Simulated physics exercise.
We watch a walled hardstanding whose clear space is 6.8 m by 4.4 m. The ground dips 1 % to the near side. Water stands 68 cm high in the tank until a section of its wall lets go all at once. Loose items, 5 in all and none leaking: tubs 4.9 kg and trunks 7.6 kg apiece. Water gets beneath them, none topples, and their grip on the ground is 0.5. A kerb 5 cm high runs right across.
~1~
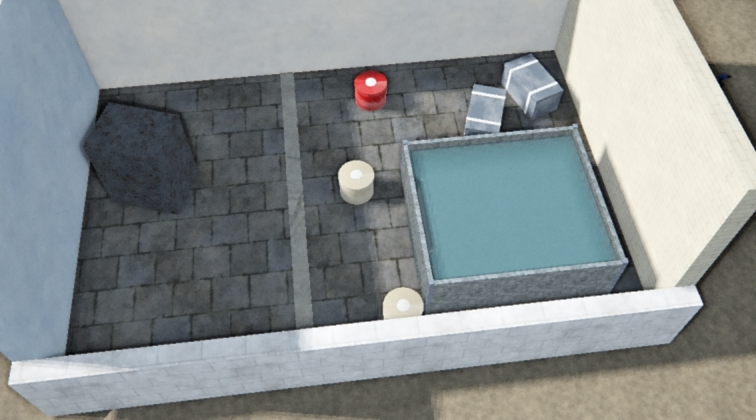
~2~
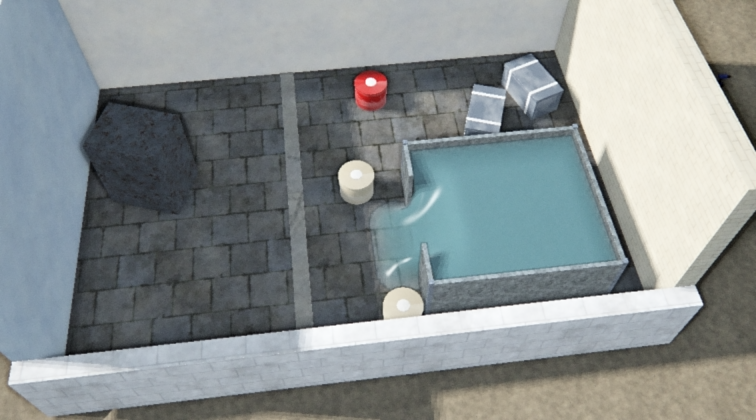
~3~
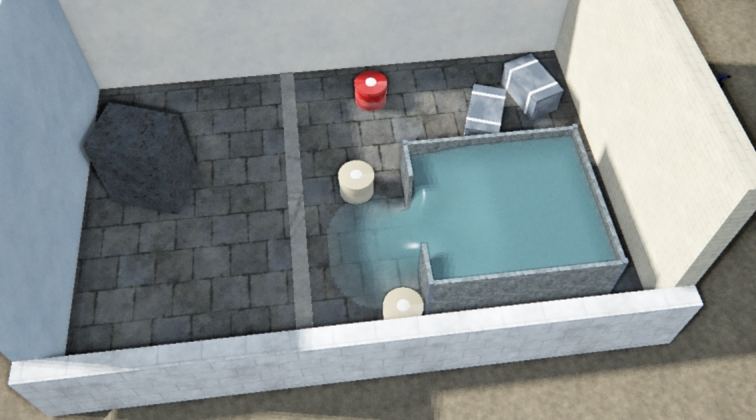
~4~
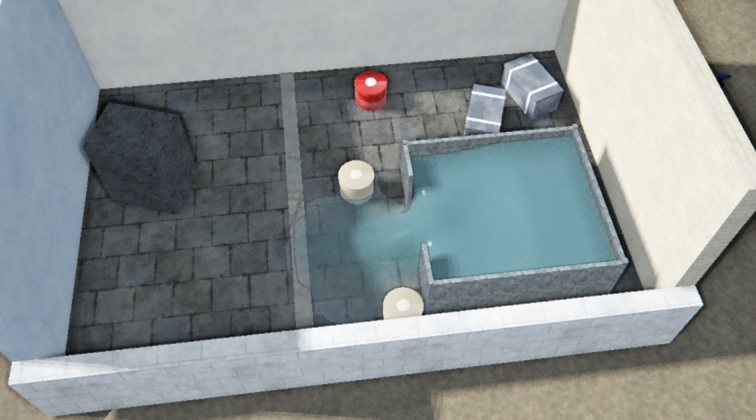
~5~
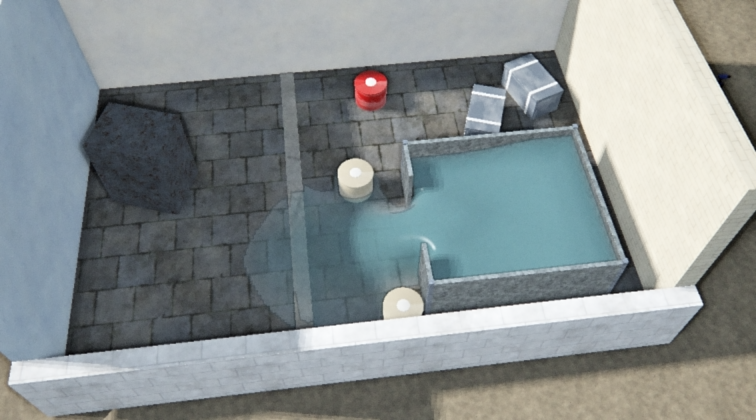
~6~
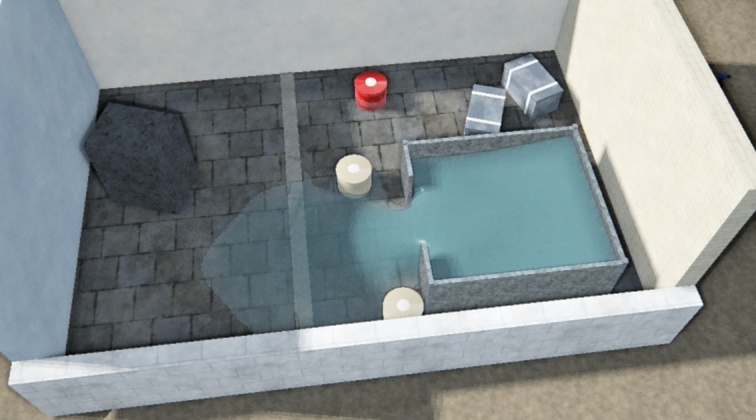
Water pours through a gap that opens in the left side of a grey-walled pool and spreads leftward over dark paving, crossing a low pale strip. The walled yard, seen from above by a still camera, holds a dark rock at left, a red tub at the back, two cream tubs and two grey-blue trunks. The cream tub nearer the back shifts very slightly, while the other objects stay put.
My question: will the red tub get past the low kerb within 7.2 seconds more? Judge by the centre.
Red tub is held back.
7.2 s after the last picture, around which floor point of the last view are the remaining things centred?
Around (475, 165).
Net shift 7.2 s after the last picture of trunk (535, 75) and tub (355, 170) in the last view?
In turn: 40 cm, 50 cm.
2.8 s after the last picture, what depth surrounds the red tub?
About 1 cm.
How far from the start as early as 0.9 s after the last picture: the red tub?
About 0 cm.
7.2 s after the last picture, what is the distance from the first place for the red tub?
About 200 cm.
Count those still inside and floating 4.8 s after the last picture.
1 of them.
Then, 0.9 s after the last picture the red tub is near (371, 82), 0.0 m from its start, aground; 0 of 5 are over the mark; 0 afloat.
Then, 2.8 s after the last picture the red tub is near (371, 82), 0.0 m from its start, aground; 0 of 5 are over the mark; 0 afloat.
Then, 4.8 s after the last picture the red tub is near (382, 84), 0.2 m from its start, aground; 0 of 5 are over the mark; 1 afloat.
Then, 7.2 s after the last picture the red tub is near (514, 124), 2.1 m from its start, afloat; 0 of 5 are over the mark; 4 afloat.
